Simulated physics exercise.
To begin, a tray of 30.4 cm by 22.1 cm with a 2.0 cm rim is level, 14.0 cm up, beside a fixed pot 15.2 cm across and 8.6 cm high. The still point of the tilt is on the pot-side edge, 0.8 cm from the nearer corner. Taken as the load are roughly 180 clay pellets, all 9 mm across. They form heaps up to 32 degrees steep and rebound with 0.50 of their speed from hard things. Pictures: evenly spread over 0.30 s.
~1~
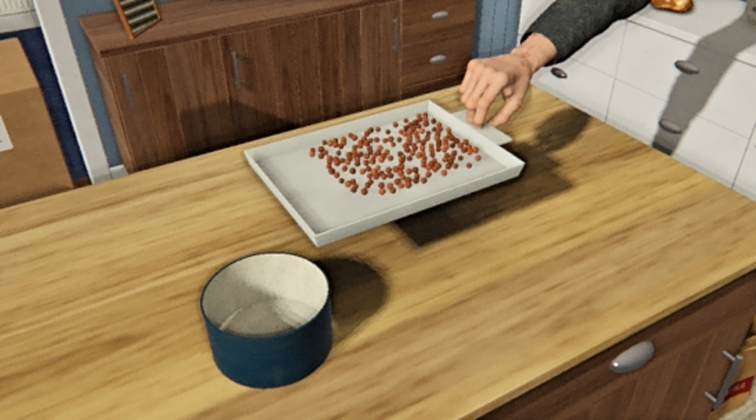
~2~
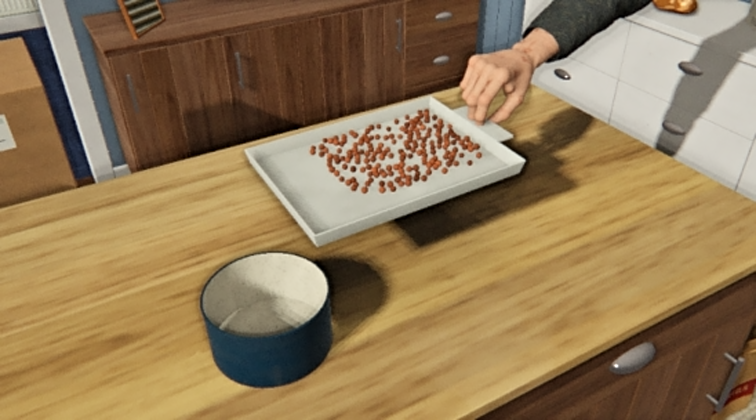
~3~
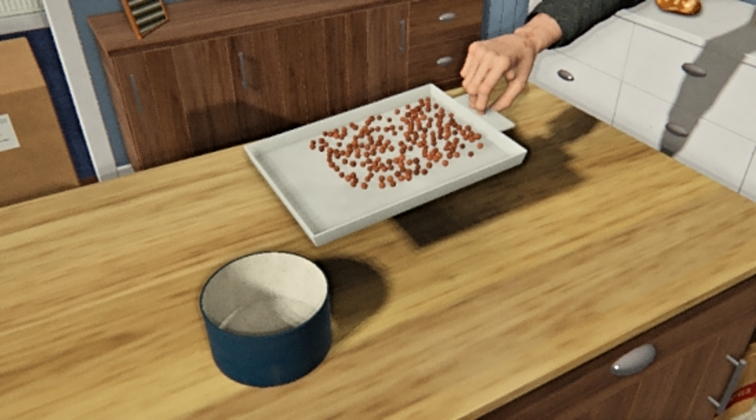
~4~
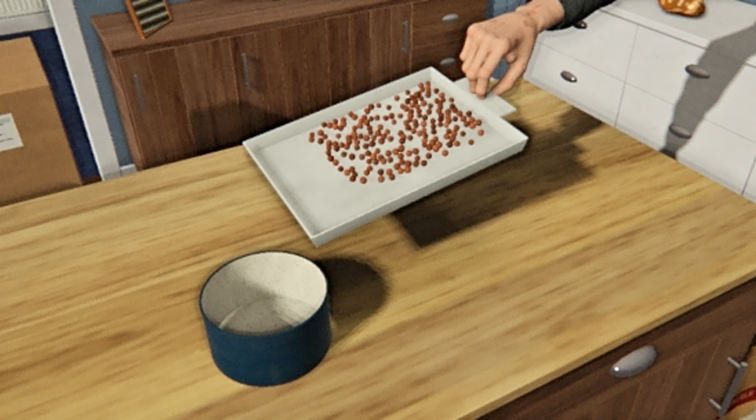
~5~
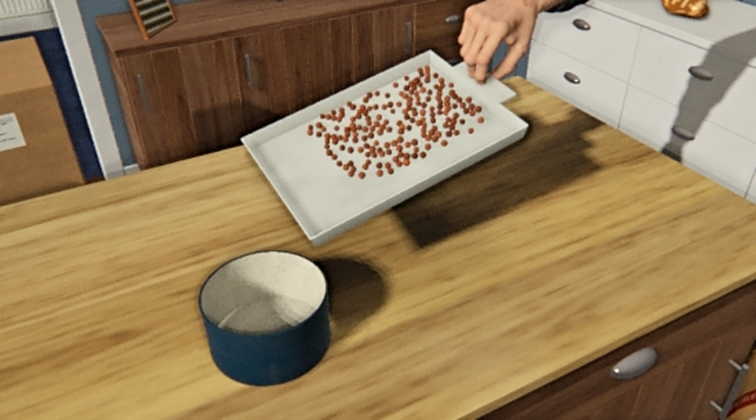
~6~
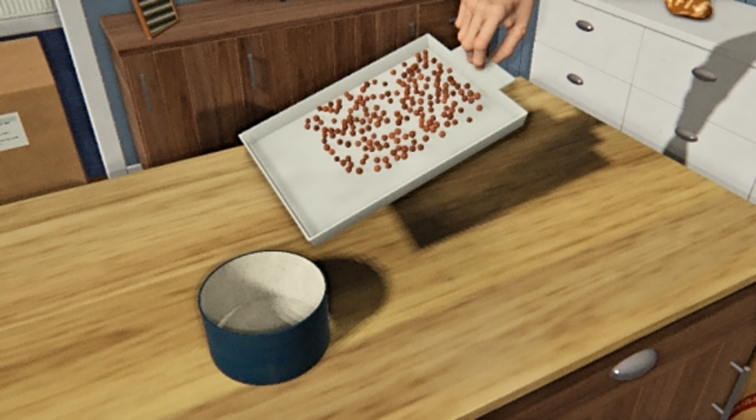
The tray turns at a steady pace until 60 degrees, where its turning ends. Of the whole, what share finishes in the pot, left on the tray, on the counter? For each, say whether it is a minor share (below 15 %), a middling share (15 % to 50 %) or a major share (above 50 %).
My prediction: Pot: A middling fraction, tray: The dominant fraction, counter: A small fraction.
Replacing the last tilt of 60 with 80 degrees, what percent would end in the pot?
I'd expect some 55 per cent in the pot.
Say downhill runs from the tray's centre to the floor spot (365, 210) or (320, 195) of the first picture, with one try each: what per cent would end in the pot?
I'd put it at roughly 30 per cent for the first tilt and roughly 10 per cent for the second.
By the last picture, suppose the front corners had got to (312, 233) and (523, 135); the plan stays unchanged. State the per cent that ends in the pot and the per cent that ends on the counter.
Split: Pot = 5, counter = 0.
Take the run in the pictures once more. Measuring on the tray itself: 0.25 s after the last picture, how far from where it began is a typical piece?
By then it sits near 6 cm from where it began.
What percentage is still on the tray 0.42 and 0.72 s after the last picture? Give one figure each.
About 100, 65.
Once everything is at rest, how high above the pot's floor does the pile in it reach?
It gets to about 1.5 cm.
Then, 0.25 s after the last picture, tilt 39 degrees; the tray holds 100 %, the pot 0 %.
Then, 0.42 s after the last picture, tilt 53 degrees; the tray holds 100 %, the pot 0 %.
Then, 0.72 s after the last picture, tilt 60 degrees; the tray holds 65 %, the pot 30 %.
In the end, pot 35 %, tray 60 %, counter 0 %.
